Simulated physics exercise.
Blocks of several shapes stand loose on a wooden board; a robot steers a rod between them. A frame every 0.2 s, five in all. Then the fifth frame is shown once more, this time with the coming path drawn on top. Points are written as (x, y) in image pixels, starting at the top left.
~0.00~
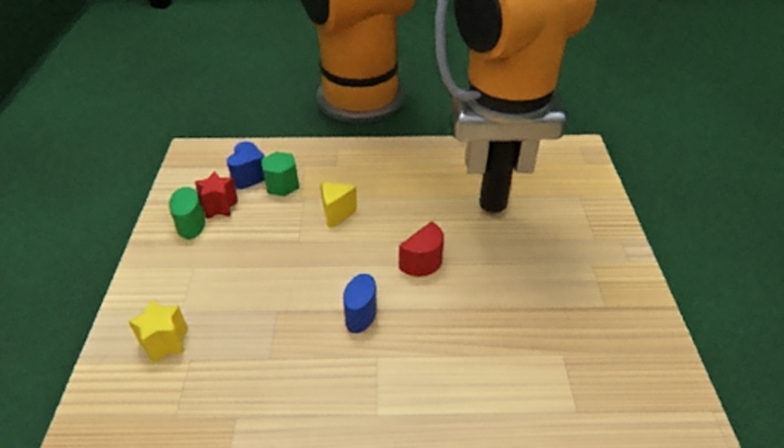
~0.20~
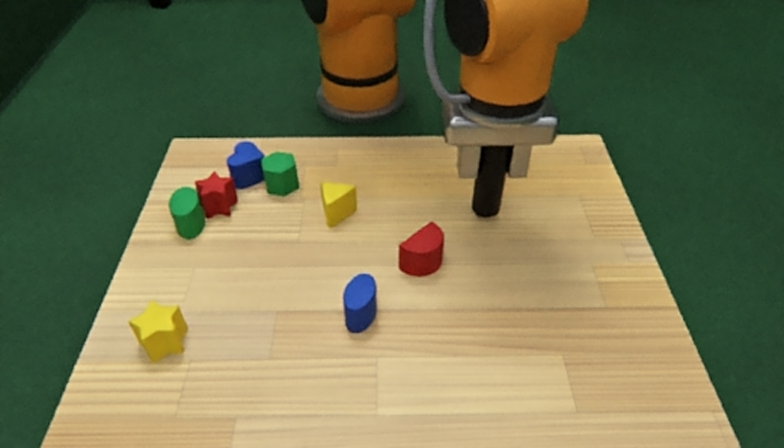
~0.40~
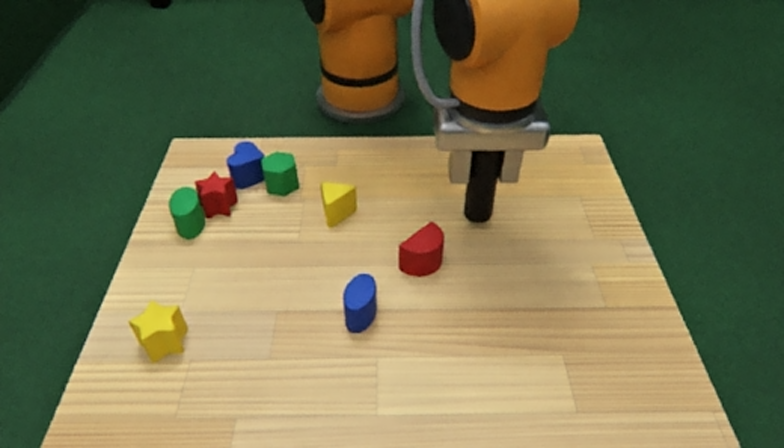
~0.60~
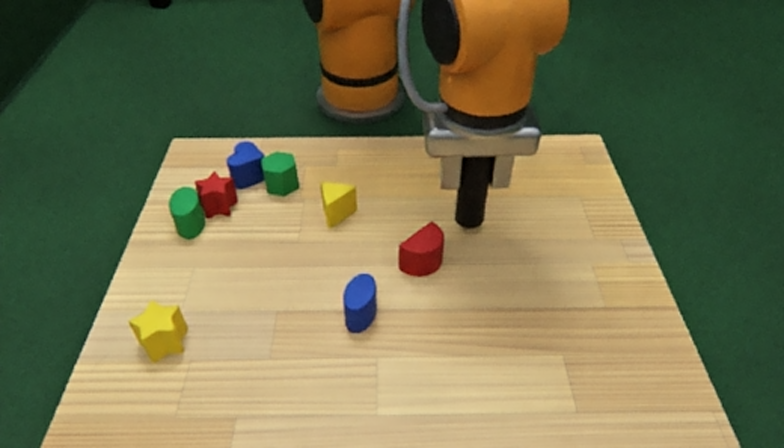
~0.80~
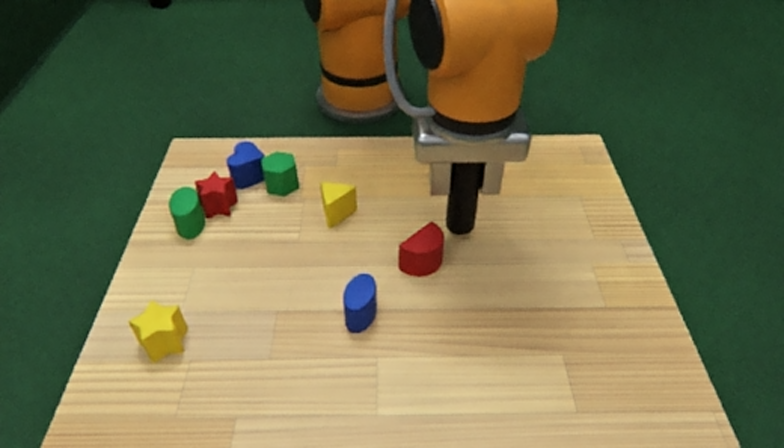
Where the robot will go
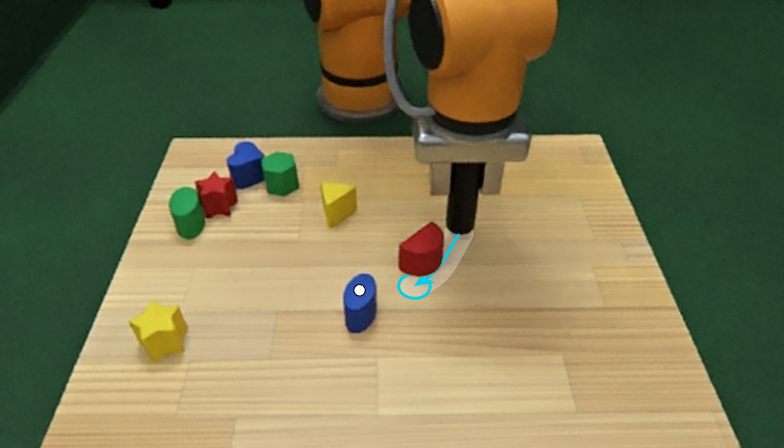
An orange robot arm moved its black rod a short way left and toward the viewer, nearing the red half-round block, while all the colourful blocks on the wooden board stayed still.
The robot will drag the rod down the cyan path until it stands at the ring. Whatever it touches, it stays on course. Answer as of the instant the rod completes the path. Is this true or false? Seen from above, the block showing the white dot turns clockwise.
Verdict: False.
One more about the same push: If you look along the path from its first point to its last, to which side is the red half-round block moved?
It will end up to the right.
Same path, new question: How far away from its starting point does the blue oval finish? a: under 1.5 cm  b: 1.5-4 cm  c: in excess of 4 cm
(a)
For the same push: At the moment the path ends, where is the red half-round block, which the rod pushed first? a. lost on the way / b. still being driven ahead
(b)
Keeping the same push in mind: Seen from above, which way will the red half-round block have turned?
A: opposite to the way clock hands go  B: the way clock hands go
(B)
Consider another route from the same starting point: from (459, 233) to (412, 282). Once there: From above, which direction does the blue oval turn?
From above, the turn goes anticlockwise.
The drawn path runs from (459, 233) via (443, 261), ending at (414, 286); the dot is on the blue oval.
The first path, step by step. Halfway along, rod (444, 253); red half-round block (411, 250).
At the end, rod (415, 277); blue oval (352, 294), turned 25° anticlockwise; red half-round block (374, 267), turned 35° clockwise.
